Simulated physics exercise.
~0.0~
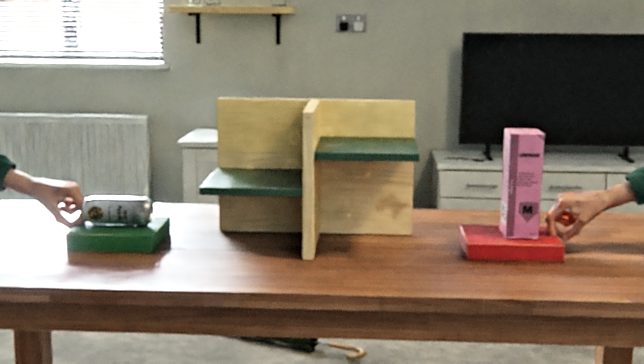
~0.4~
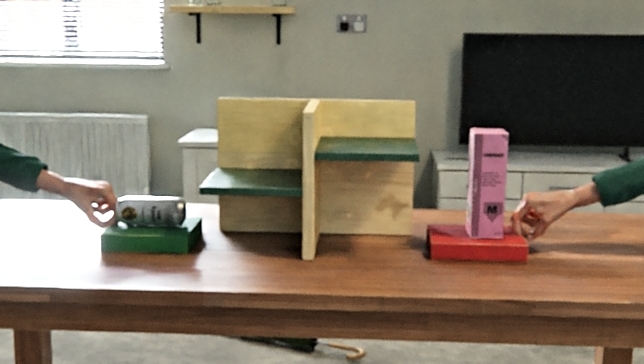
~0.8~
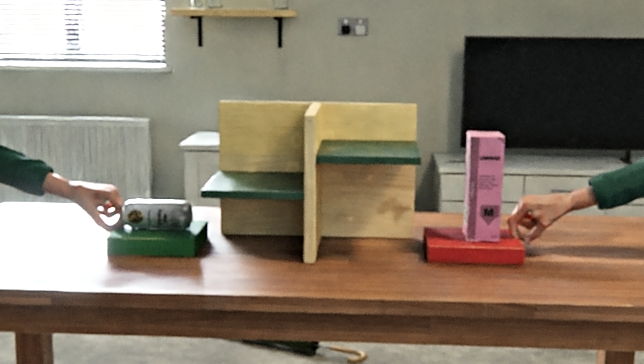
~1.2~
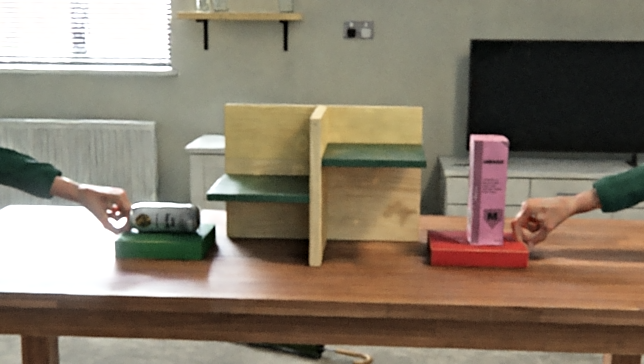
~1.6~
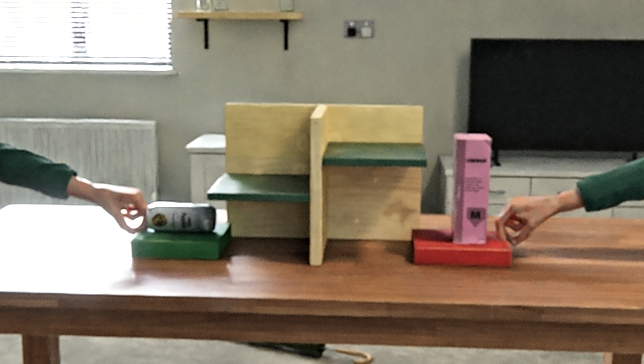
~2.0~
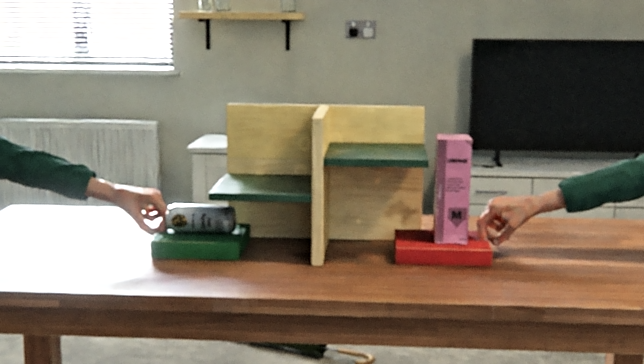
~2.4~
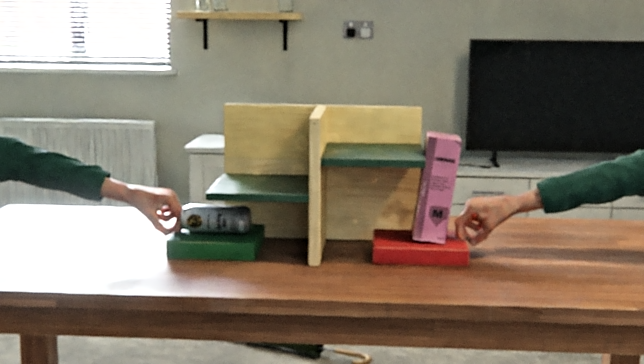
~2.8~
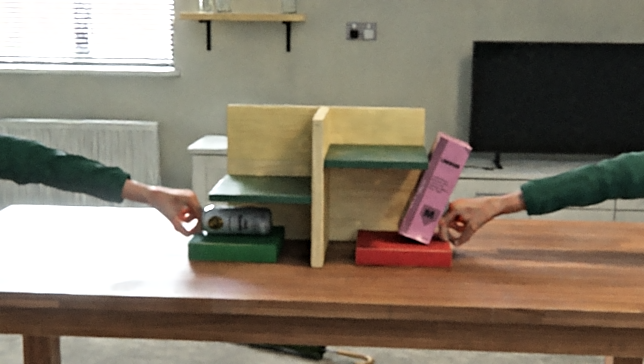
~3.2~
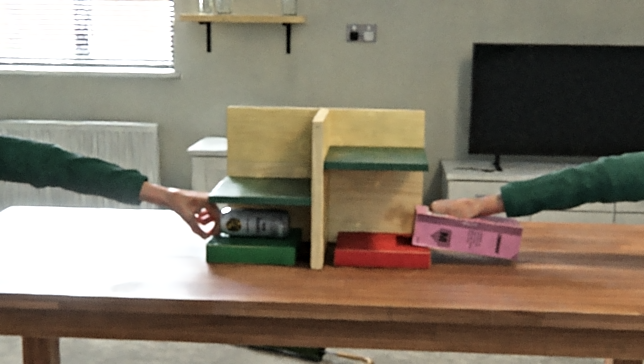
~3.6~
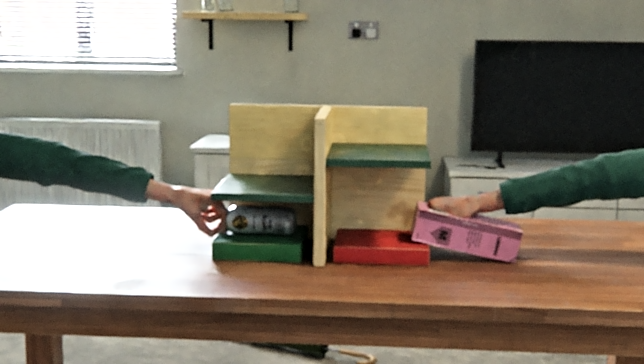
A can slides under a low shelf while a pink carton tips back, both hand-pushed.
